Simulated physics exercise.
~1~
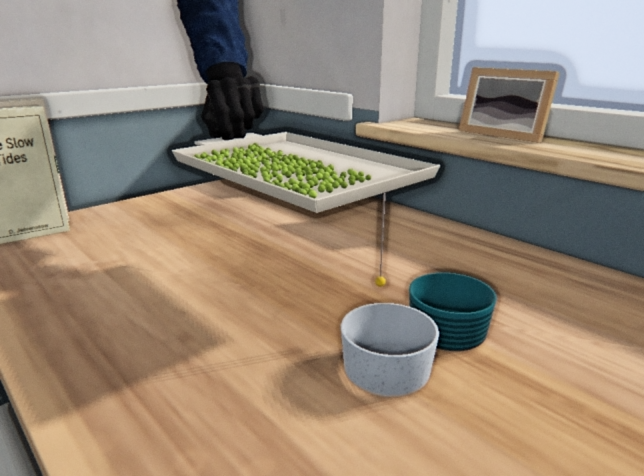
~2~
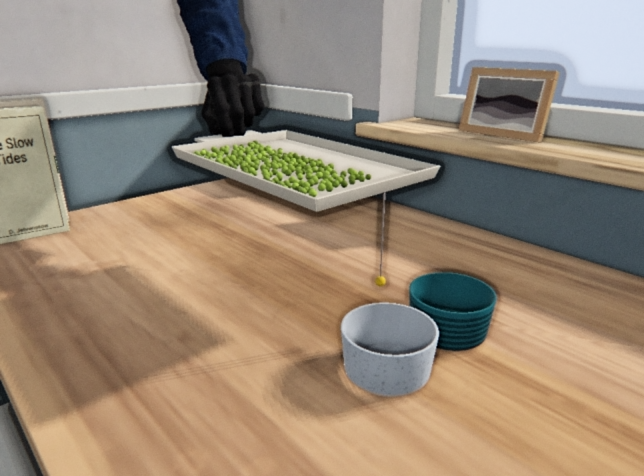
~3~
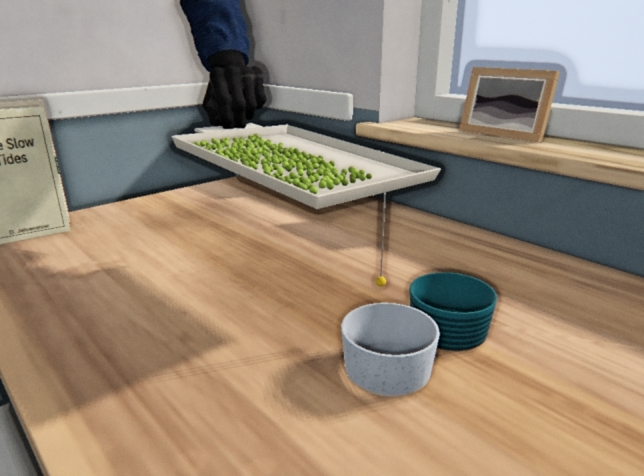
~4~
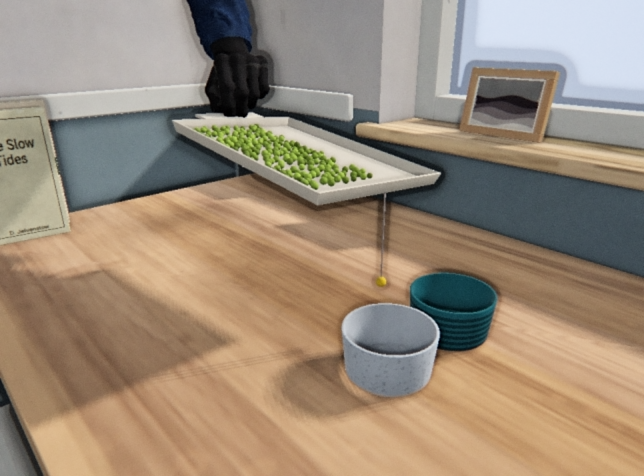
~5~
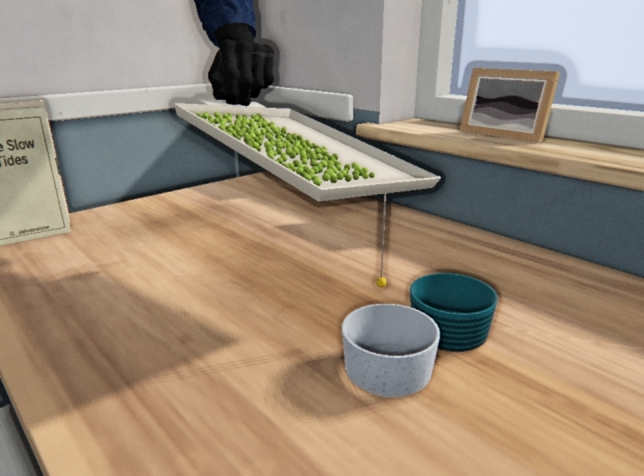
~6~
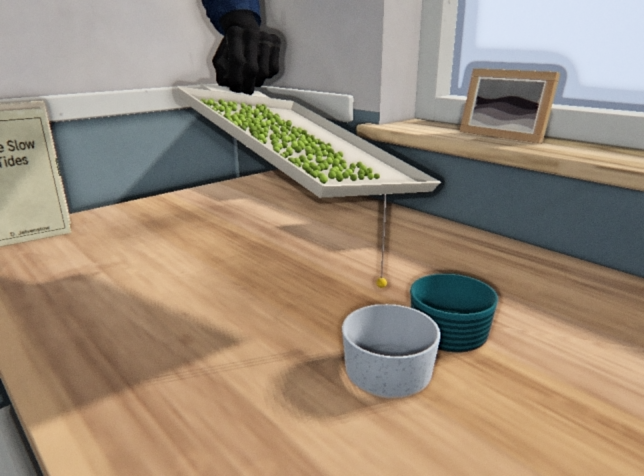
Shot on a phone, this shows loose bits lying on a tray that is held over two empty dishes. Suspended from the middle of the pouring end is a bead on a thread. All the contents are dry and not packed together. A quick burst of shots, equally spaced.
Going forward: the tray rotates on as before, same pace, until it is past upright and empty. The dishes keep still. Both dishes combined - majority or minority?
Between them the dishes get the lesser amount.
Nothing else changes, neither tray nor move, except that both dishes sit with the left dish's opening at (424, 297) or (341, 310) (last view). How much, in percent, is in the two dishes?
Roughly 40% on the first try and 60% on the second.
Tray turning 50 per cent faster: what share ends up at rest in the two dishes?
It would be around 40 per cent.
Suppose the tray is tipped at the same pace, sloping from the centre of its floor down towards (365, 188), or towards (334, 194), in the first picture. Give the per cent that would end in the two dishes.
Shares, approx.: 80 %, then 40 %.
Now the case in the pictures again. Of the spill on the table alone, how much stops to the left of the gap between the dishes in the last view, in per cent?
I reckon around 40 per cent.
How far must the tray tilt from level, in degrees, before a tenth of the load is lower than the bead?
I'd say it is tilted about 55°.
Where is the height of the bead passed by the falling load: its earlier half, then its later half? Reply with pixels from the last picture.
The early half goes through (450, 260), the late half through (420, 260).
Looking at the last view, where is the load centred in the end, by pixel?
Around (446, 312), give or take.
Soon, tray tipped steeply; about half on the tray; a small part in the right dish; a small part outside both; about a quarter in the air.
A while on, tray tipped right over; a small part on the tray; about a third in the right dish; about half outside both; a small part in the air.
Towards the end, tray tipped past a quarter turn; about a third in the right dish; about two thirds outside both.
Finally, tray tipped past a quarter turn; none in the left dish; about a third in the right dish; about two thirds outside both.
